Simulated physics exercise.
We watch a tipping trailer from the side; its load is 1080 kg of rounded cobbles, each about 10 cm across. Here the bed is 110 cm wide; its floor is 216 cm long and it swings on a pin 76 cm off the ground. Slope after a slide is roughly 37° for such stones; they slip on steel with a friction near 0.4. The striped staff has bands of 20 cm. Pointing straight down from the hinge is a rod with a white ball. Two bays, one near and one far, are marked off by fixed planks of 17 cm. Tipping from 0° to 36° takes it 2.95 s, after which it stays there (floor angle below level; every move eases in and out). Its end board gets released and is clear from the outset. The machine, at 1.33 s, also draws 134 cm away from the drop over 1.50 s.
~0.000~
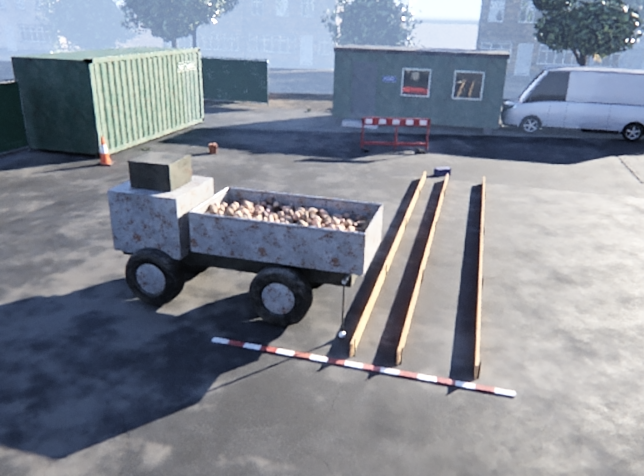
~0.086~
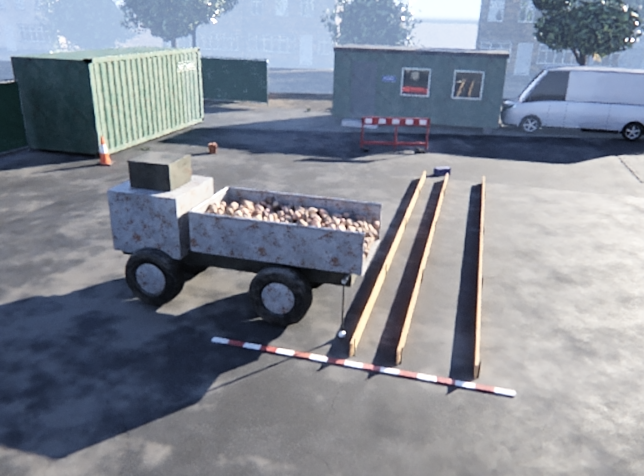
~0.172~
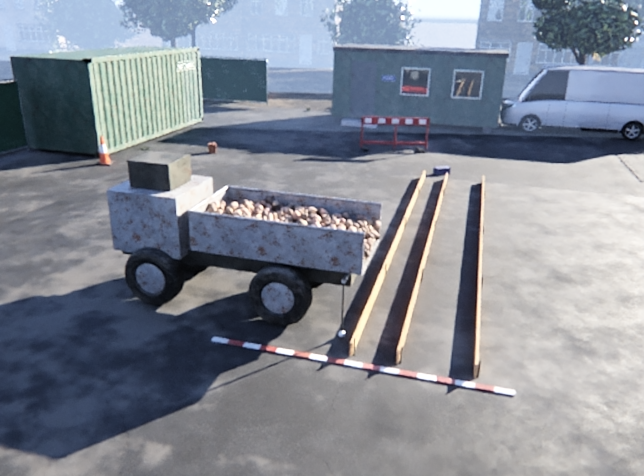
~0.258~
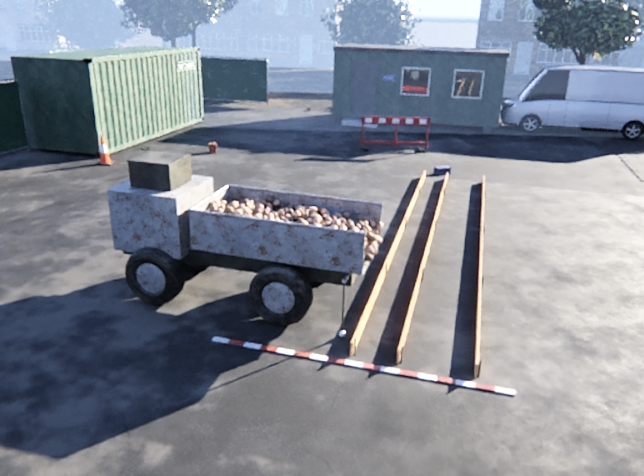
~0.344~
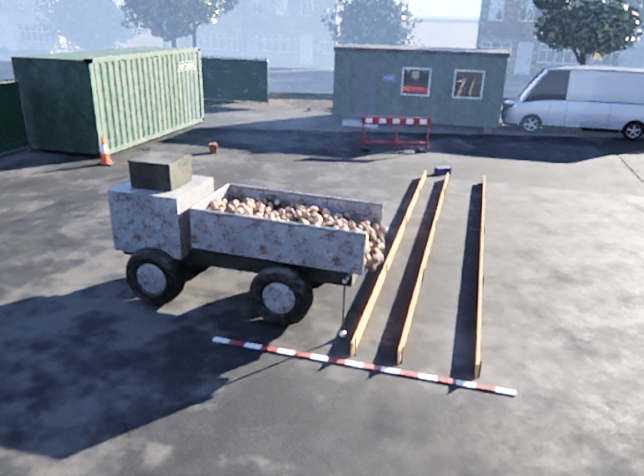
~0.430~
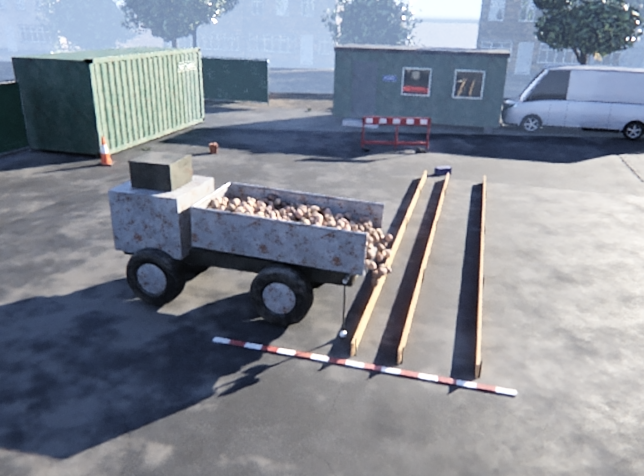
Paved yard with a green container and white van, a few rounded stones slipping from the right end of a barely tilting trailer bed.
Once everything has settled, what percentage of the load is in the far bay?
0 %.
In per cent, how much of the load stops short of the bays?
Some 75 per cent of the load.
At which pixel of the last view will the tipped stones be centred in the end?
At about pixel (332, 303) in the last view.
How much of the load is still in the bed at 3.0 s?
Held: Approx. 5 %.
After 2.2 s the floor is at 30°; 46 % in the bed, 33 % short of the bays, 21 % in the near bay, 1 % in the far bay; the foremost stones are at (420, 320).
After 3.0 s the floor is at 36°; 6 % in the bed, 71 % short of the bays, 22 % in the near bay, 1 % in the far bay; the foremost stones are at (426, 328).
After 3.4 s the floor is at 36°; 0 % in the bed, 77 % short of the bays, 22 % in the near bay, 1 % in the far bay; the foremost stones are at (426, 328).
After 6.3 s the floor is at 36°; 0 % in the bed, 77 % short of the bays, 22 % in the near bay, 1 % in the far bay; the foremost stones are at (426, 328).
